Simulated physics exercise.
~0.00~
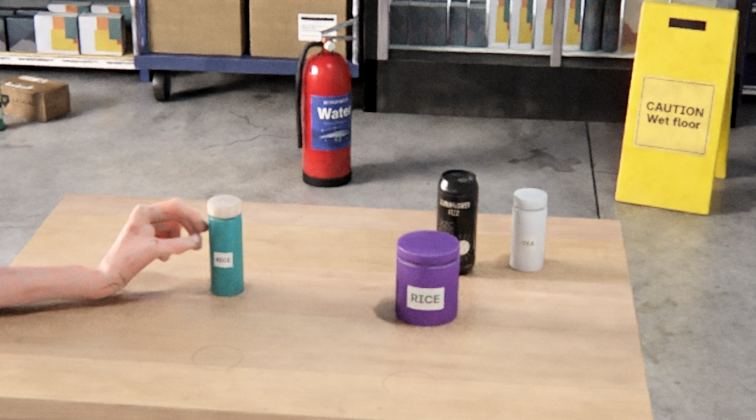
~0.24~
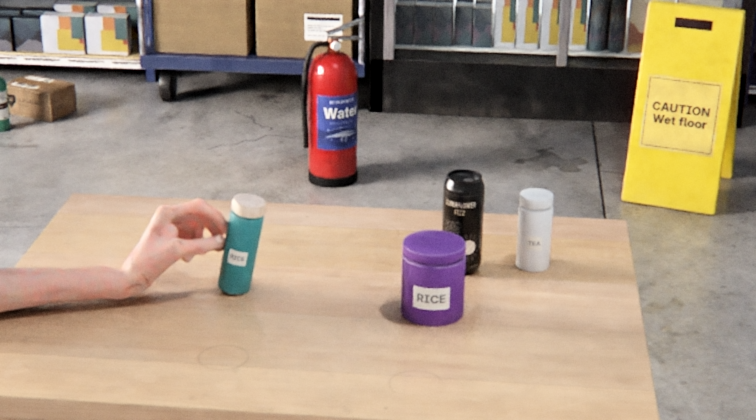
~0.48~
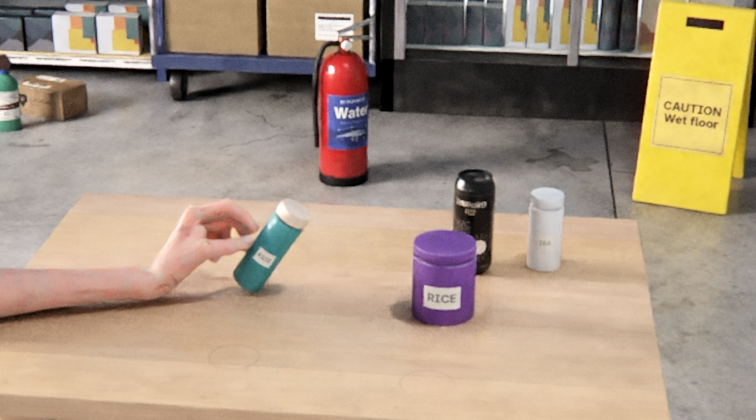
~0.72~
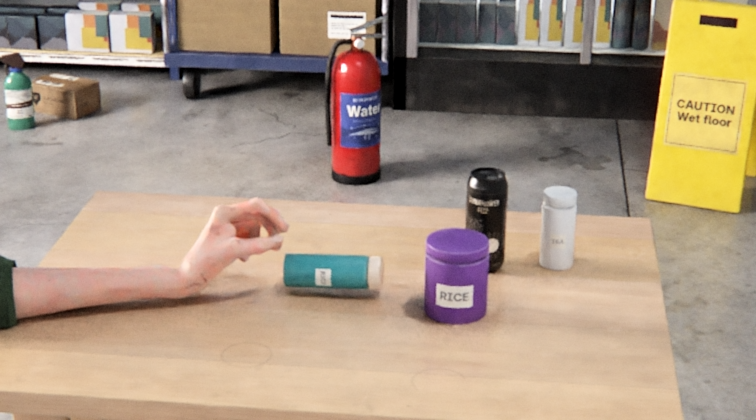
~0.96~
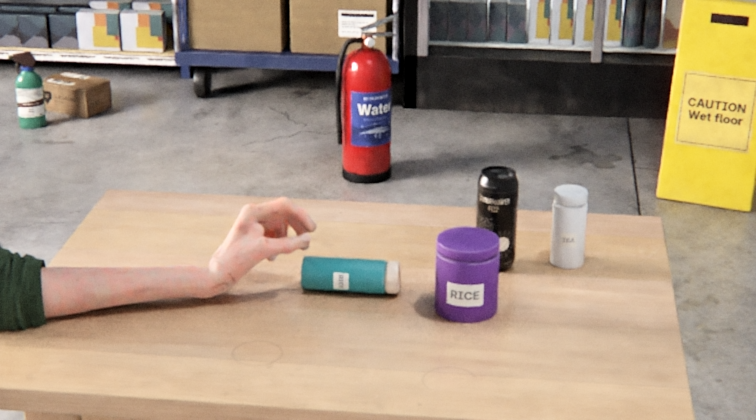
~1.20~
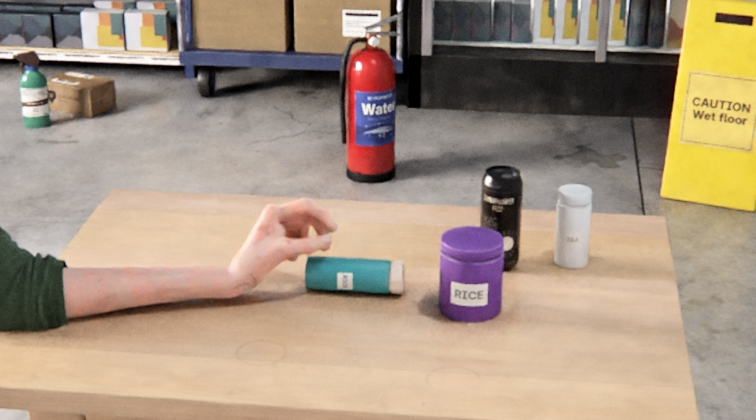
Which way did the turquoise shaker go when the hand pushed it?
The turquoise shaker went to the right, tipping over that way and ending up on its side.
